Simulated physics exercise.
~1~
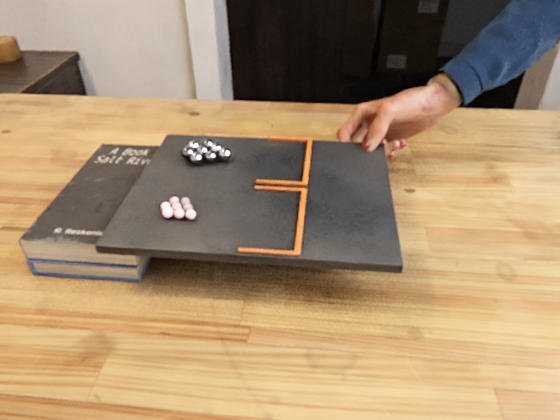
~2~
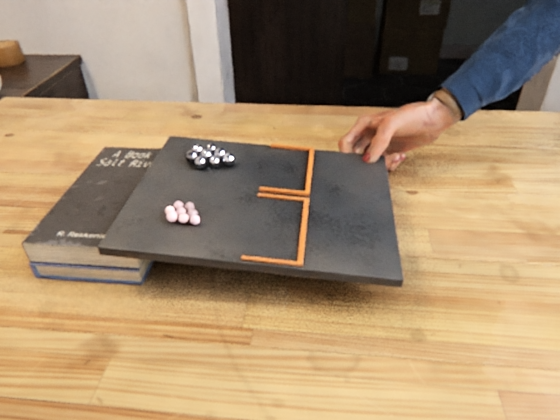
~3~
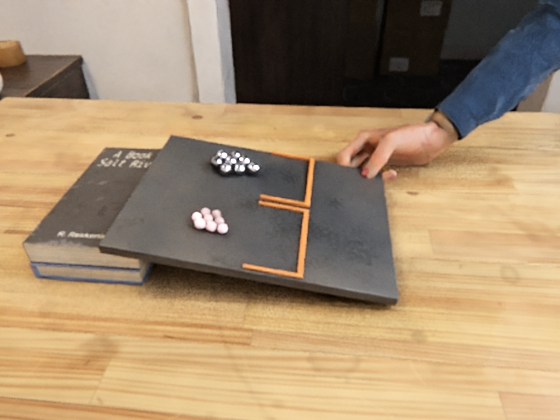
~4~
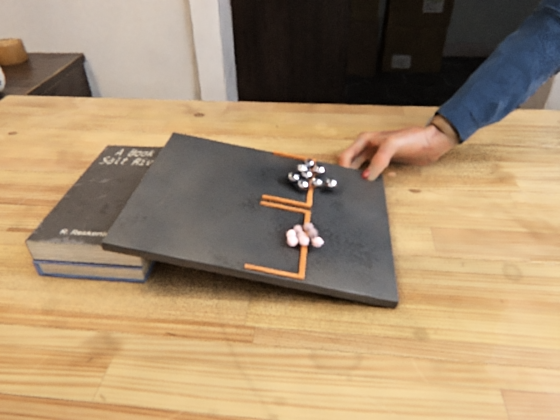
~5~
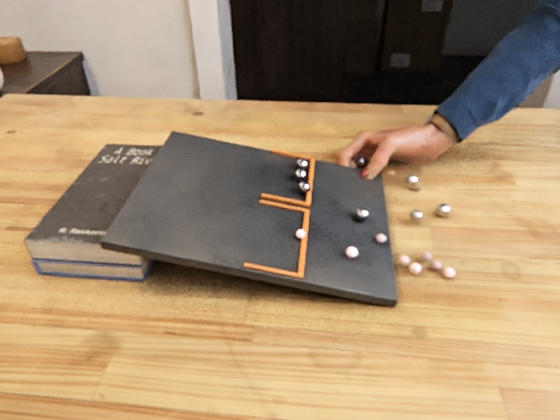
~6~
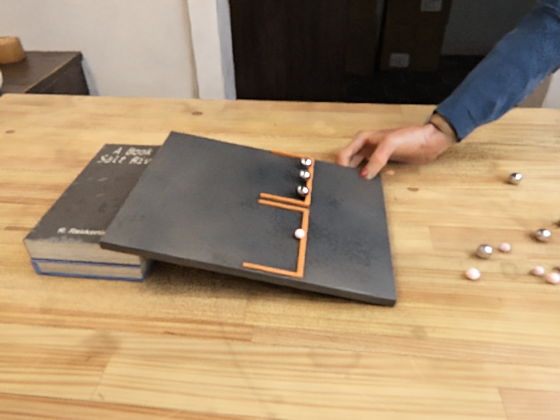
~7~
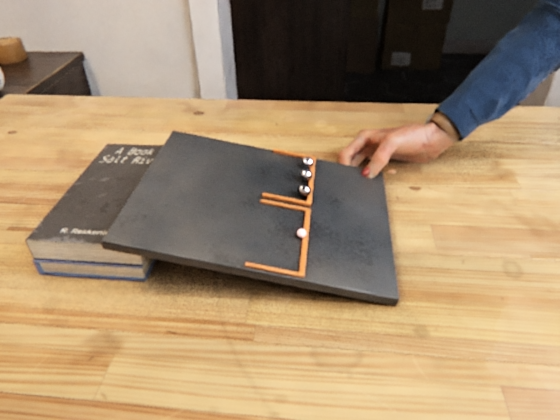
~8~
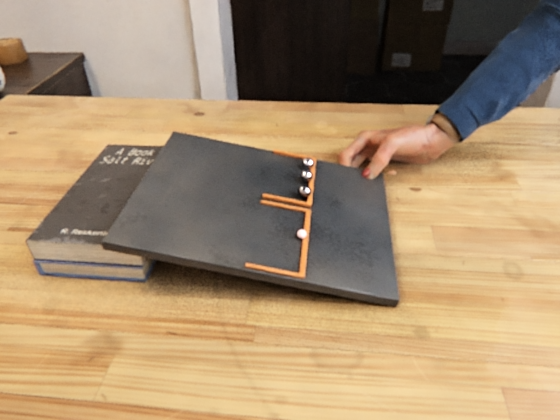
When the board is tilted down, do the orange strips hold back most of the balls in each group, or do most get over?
Most of the balls in both the pink group and the silver group get over the strips and roll off the board. Only a few stay behind against the strips.
